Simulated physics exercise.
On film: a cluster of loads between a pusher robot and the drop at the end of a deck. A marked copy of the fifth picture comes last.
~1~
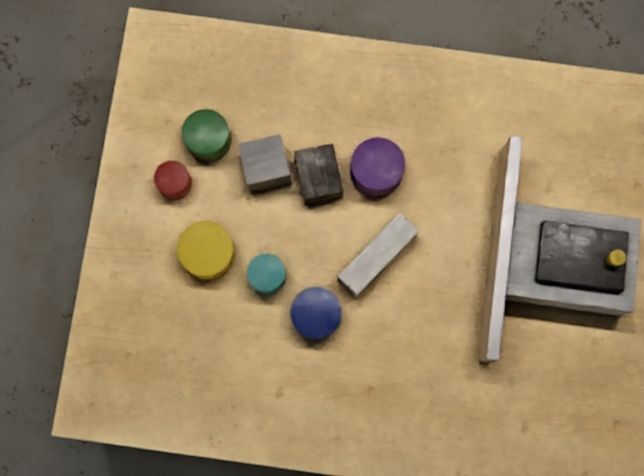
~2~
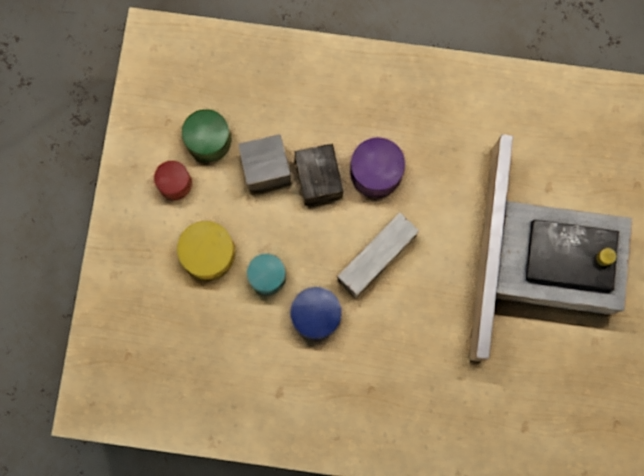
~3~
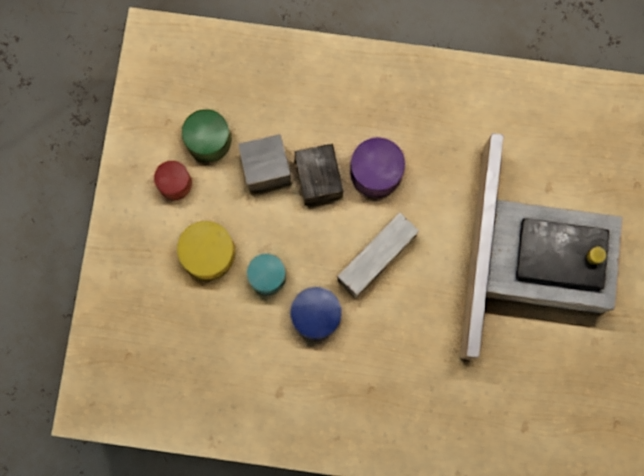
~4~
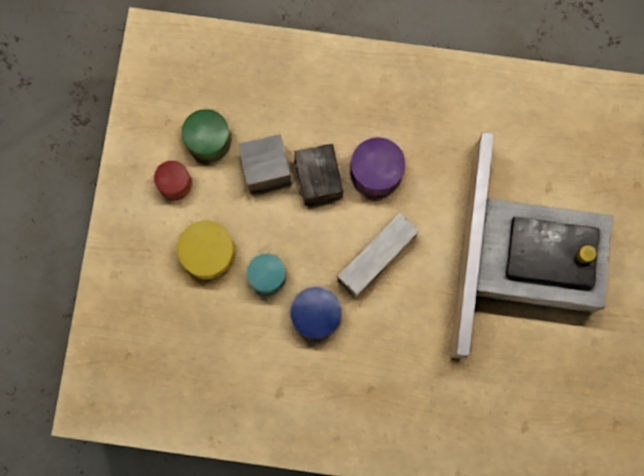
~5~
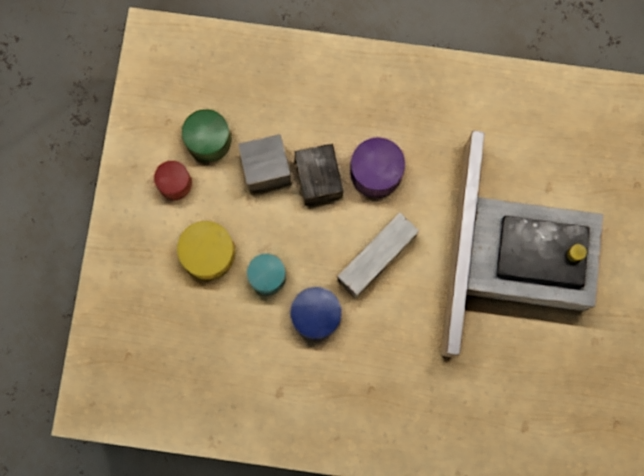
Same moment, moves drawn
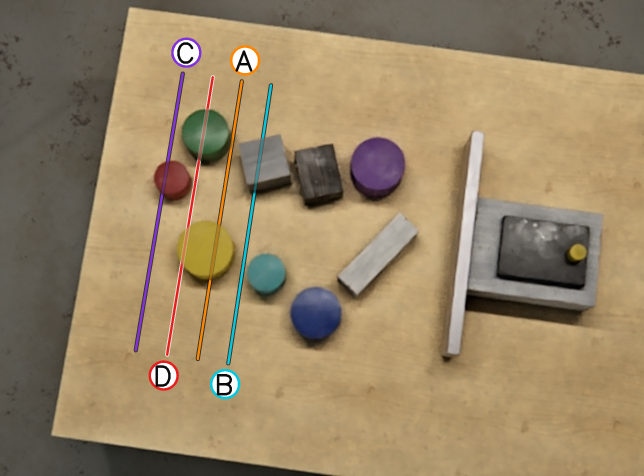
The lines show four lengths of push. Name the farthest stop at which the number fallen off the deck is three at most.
C.
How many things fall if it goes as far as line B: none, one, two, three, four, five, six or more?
The count is none.
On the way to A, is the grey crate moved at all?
Yes.
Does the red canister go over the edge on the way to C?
By then, yes.
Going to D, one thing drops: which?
It is the red canister.
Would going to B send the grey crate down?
By then, no.
On the marked copy, A at (220, 217); B at (250, 221); C at (160, 208); D at (190, 213).
Following C. Soon after the start, robot (425, 235); purple canister (330, 164); grey crate (241, 170).
Later, robot (314, 220); red canister (113, 203); grey crate (148, 186).
In the end, robot (227, 208); grey crate over the edge; red canister over the edge; three fallen.
As for the rest, A is within the limit but short; B is within the limit but short; D is within the limit but short.
